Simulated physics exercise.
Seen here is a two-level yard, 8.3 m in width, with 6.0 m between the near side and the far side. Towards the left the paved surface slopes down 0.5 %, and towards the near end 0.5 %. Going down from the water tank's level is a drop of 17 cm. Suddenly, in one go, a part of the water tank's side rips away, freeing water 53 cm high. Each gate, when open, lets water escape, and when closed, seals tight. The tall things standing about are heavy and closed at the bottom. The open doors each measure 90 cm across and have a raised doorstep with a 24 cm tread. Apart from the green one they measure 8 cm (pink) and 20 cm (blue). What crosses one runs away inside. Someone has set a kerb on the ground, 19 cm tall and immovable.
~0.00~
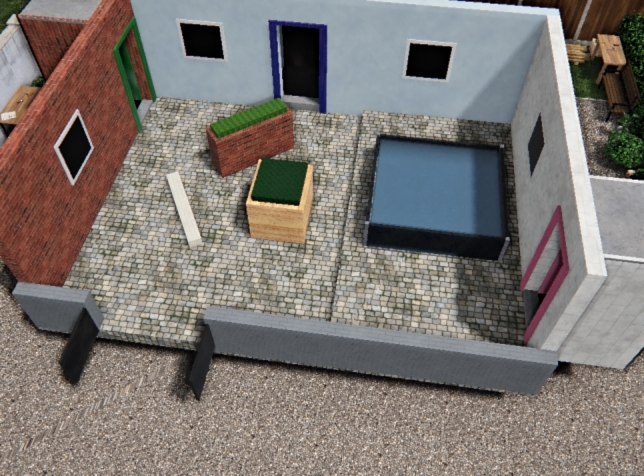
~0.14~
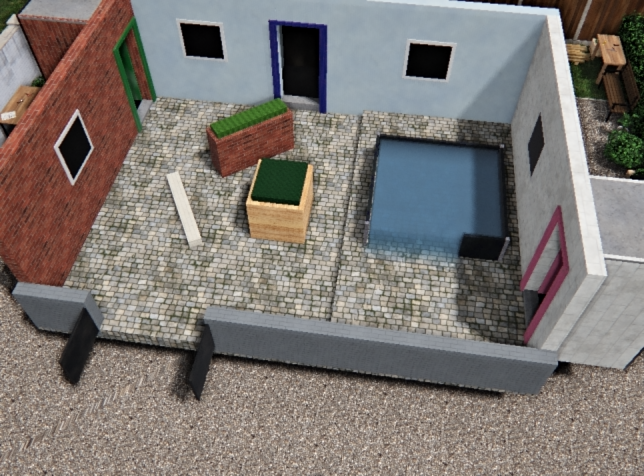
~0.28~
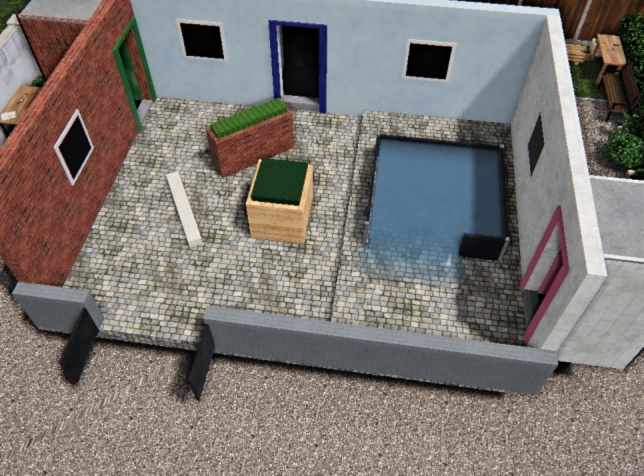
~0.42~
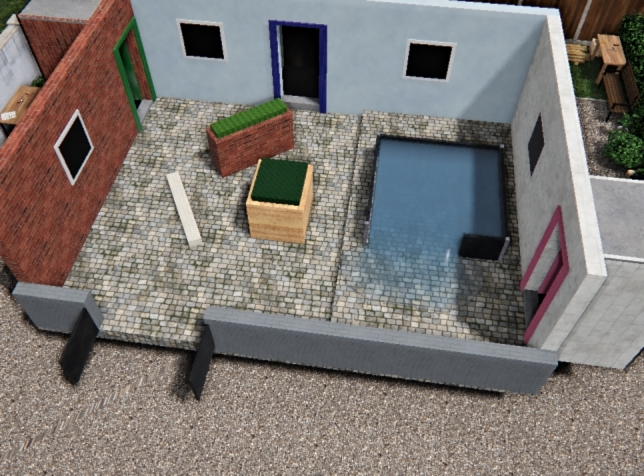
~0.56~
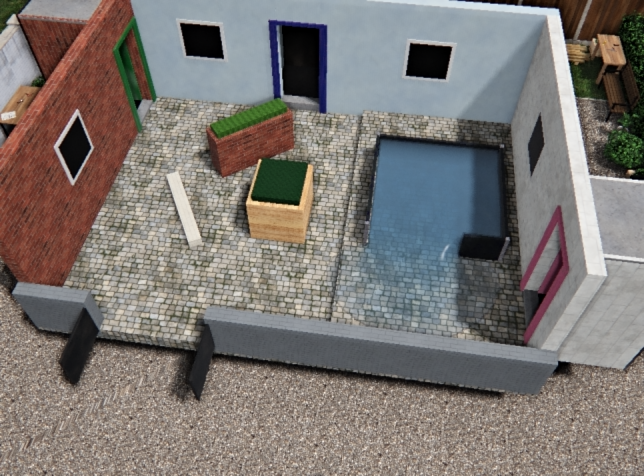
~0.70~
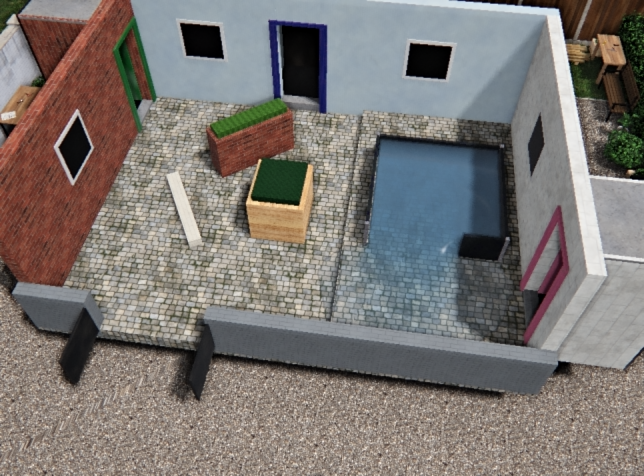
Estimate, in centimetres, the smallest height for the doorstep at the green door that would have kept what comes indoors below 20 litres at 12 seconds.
I would say 8 cm.
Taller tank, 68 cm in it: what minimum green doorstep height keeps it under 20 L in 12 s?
Step height: Approx. 11.5 cm.
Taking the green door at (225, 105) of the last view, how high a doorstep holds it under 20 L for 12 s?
You'd want it roughly 6.0 cm high.
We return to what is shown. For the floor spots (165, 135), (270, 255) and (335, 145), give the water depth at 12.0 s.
Around 9 cm, 1 cm and 7 cm.
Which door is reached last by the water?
Blue.
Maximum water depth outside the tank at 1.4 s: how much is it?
About 38 cm.
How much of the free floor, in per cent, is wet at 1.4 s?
Around 20 per cent of the free floor.
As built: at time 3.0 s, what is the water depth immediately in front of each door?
Door by door in cm - pink 16, green 0, blue 0.
After 1.4 s water covers 20 % of the floor, deepest (38 cm) near (386, 339); it has not reached the green door.
After 3.0 s water covers 35 % of the floor, deepest (35 cm) near (517, 366); it has not reached the green door.
After 12.0 s water covers 90 % of the floor, deepest (10 cm) near (341, 126); 10 cm at the green door, 30 litres in over its 7 cm doorstep.
At the green door as built, the water arrived by 5.2 s and peaked near 12 cm at 9.6 s.
With a doorstep of 7 cm, 30 litres would have come in within the 12 s; with 9 cm, 12 litres. So under 20 litres takes about 8 cm.
